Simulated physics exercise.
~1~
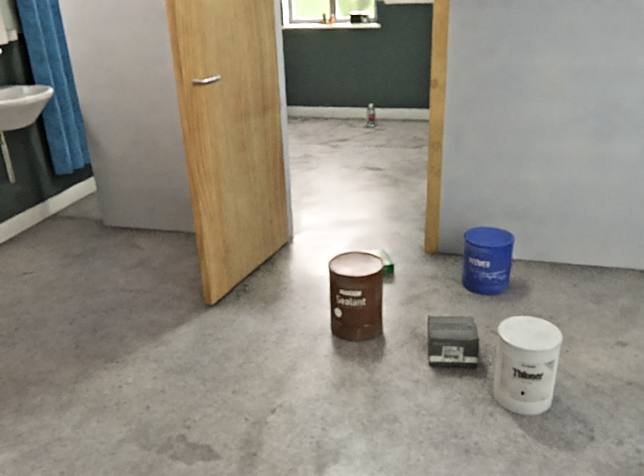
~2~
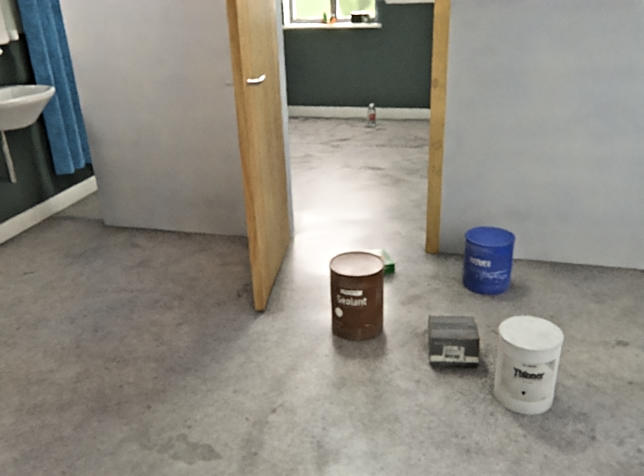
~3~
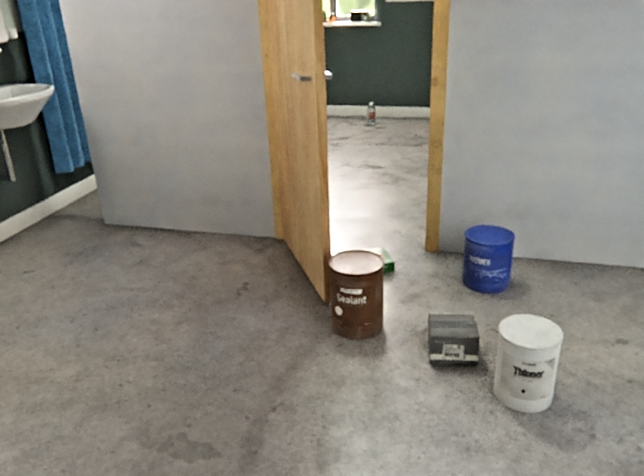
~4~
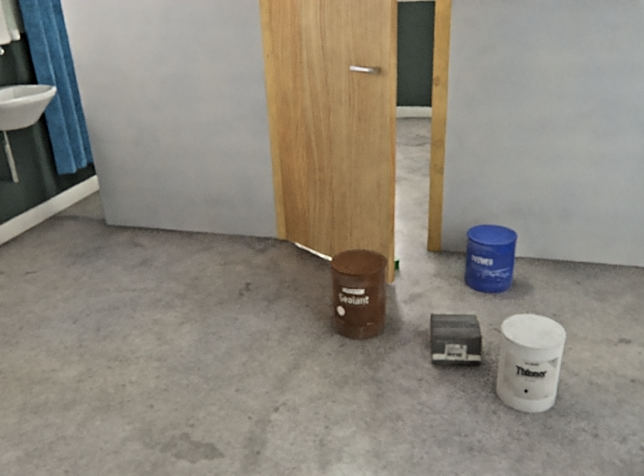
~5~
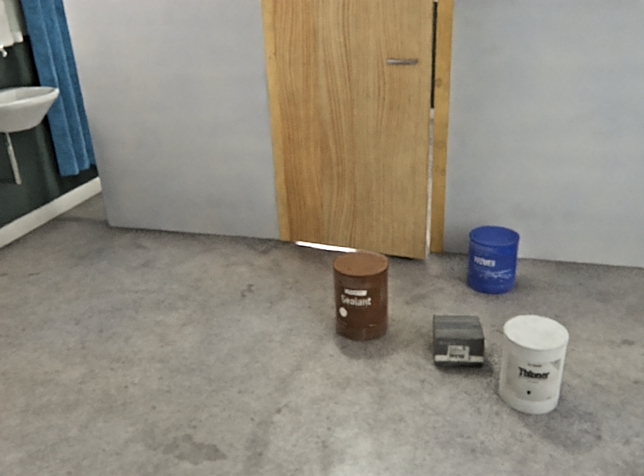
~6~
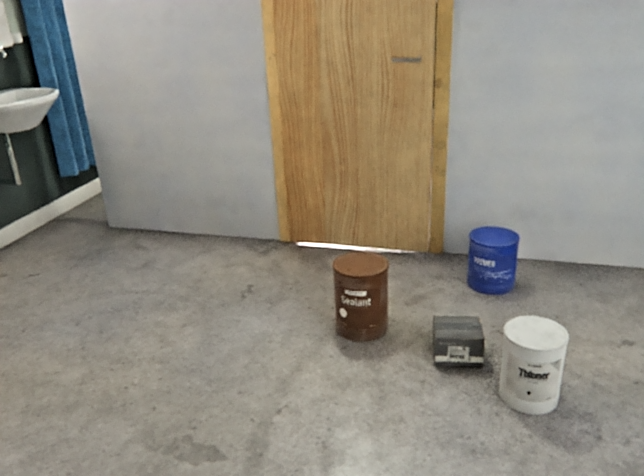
Wooden door swinging steadily closed behind three pails and a grey box, hiding a small green packet and ending up shut.
